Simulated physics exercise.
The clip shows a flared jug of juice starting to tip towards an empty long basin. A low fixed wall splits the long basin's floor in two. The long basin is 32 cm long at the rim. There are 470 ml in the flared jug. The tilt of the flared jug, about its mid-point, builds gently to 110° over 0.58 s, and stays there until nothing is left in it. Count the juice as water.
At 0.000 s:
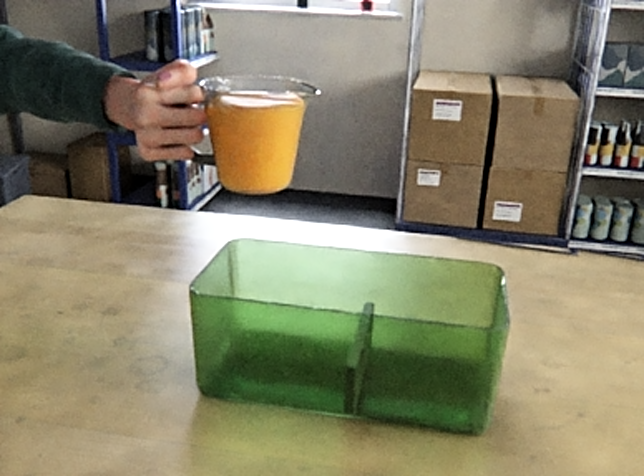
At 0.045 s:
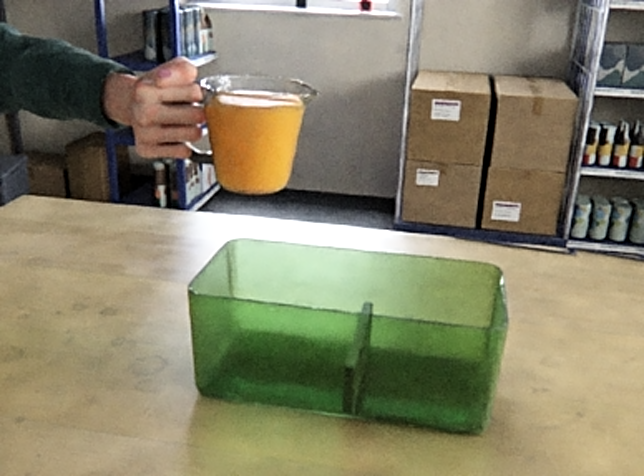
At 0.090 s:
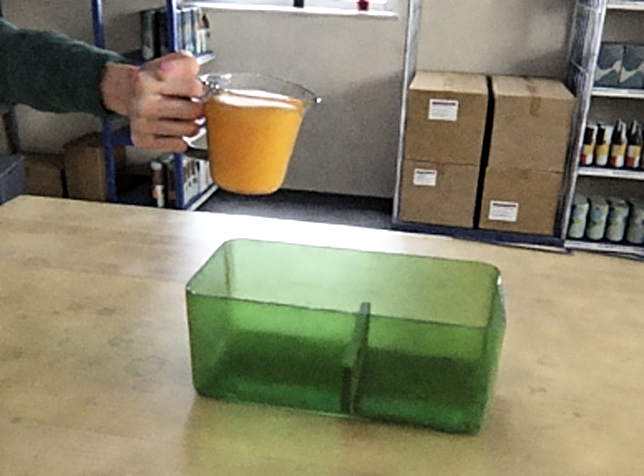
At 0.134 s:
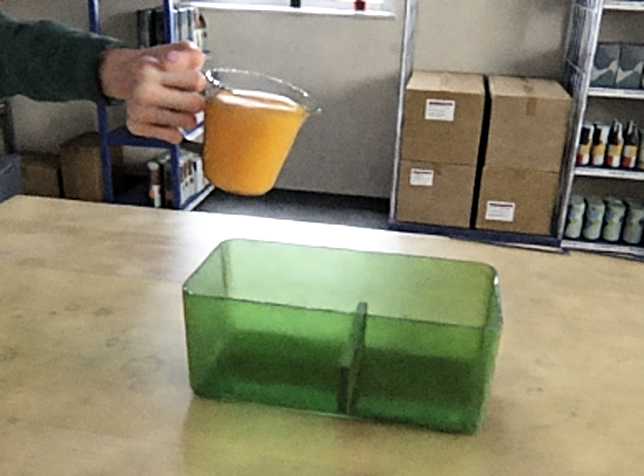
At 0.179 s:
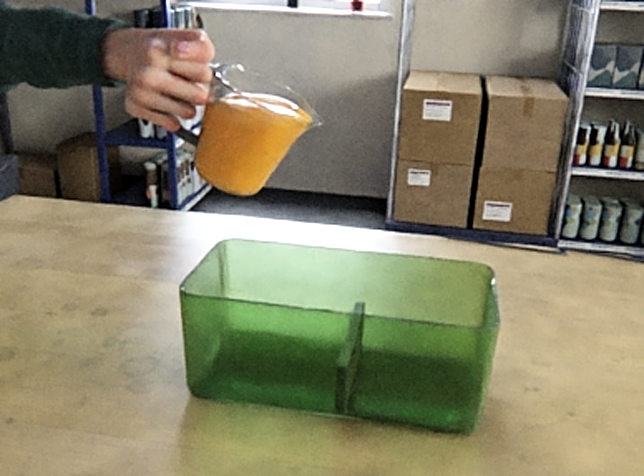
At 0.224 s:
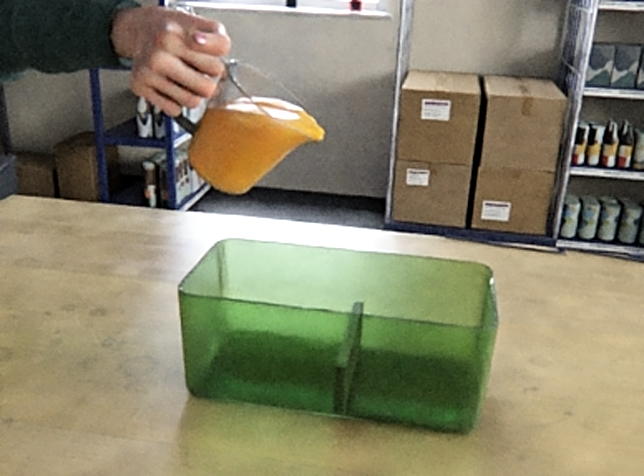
In a storage room with shelves and stacked cardboard boxes, a hand holds a clear jug of orange liquid above a green, divided container on a table, then gradually tilts the jug to the right, bringing the liquid to its lip.
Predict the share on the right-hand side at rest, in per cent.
About 37 per cent.
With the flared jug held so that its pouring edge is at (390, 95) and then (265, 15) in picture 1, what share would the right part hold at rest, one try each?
In turn about 90 and 5 per cent.
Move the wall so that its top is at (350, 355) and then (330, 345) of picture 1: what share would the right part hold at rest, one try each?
First 65, then 90 per cent.
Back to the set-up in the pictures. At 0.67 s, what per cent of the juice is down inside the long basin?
Near 88 in a hundred.
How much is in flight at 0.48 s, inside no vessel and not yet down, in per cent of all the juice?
Near 32 in a hundred.
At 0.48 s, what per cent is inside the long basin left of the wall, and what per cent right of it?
Some 5 per cent left and 24 right.
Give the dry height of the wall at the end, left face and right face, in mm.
Some 46 mm on the left and 50 mm on the right.
After 0.48 s the tilt is 102° and 39 per cent is still to pour, 5 is left of the wall and 24 right of it.
After 0.67 s the tilt is 110° and 3 per cent is still to pour, 50 is left of the wall and 37 right of it.
After 0.87 s the tilt is 110° and 0 per cent is still to pour, 61 is left of the wall and 37 right of it.
After 1.08 s the tilt is 110° and 0 per cent is still to pour, 61 is left of the wall and 37 right of it.
In the end 61 per cent lies left of the wall, 37 right of it and 2 outside.
